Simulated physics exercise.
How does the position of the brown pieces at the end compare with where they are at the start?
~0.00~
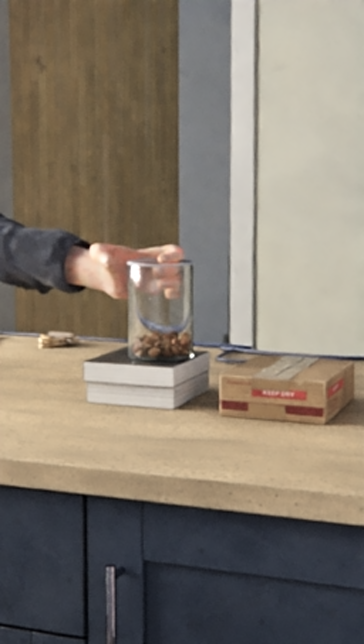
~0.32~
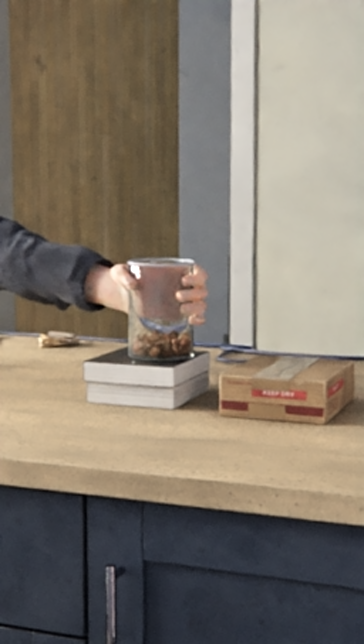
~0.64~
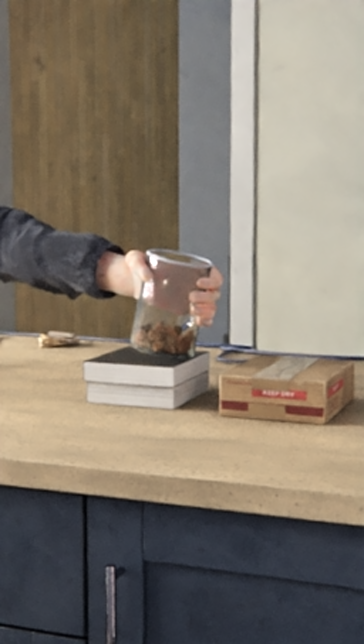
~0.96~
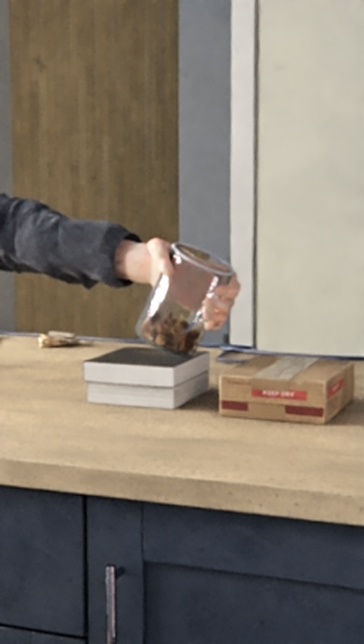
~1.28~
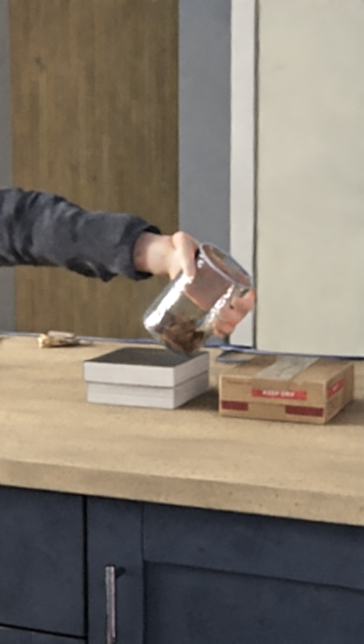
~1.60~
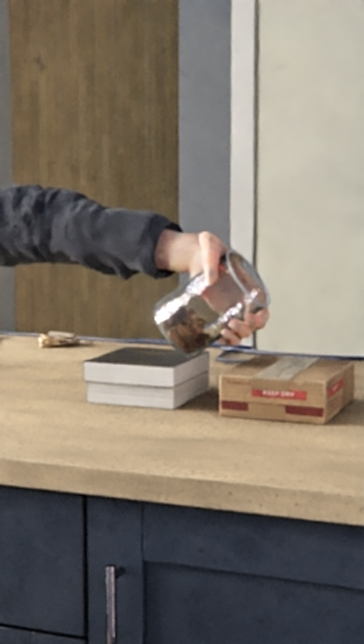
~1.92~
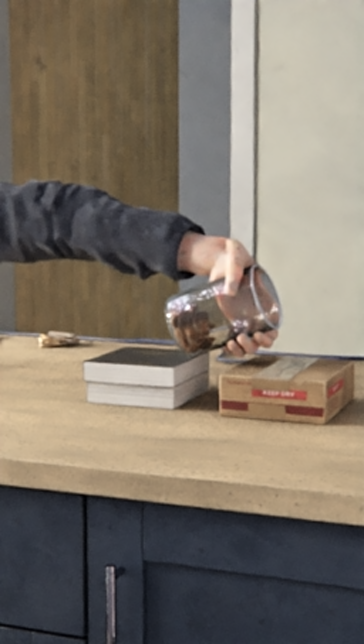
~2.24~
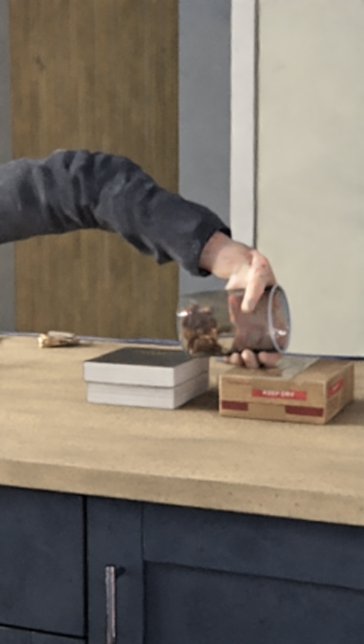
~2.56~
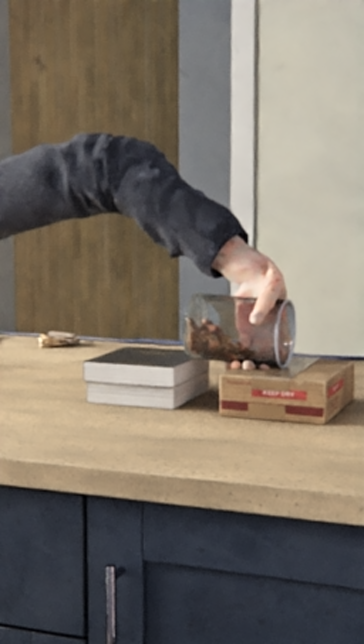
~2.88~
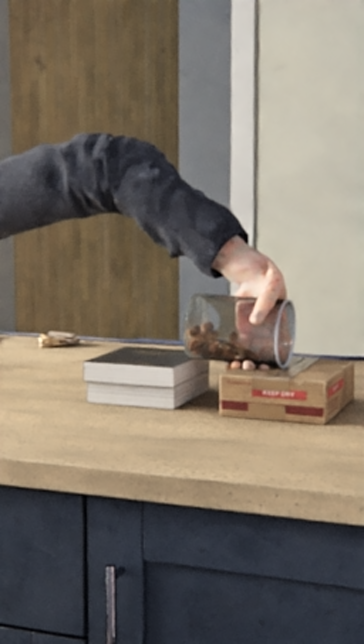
At the start they sit in the bottom of the upright glass above the pale grey box. By the end they are further right, lying along the side of the tipped glass near the left edge of the cardboard box, at about the same height as before.
A clear glass holding small brown pieces stands upright on a low pale grey box with a dark top, gripped by a hand in a dark sleeve reaching from the left. The view faces a light wooden counter above dark blue cabinets, with a brown cardboard box bearing red labels to the right. The hand lifts the glass slightly and tilts it rightward, carrying it across as it leans further. The glass turns onto its side, then lowers onto the cardboard box. It rests there, still held, with the brown pieces remaining inside.
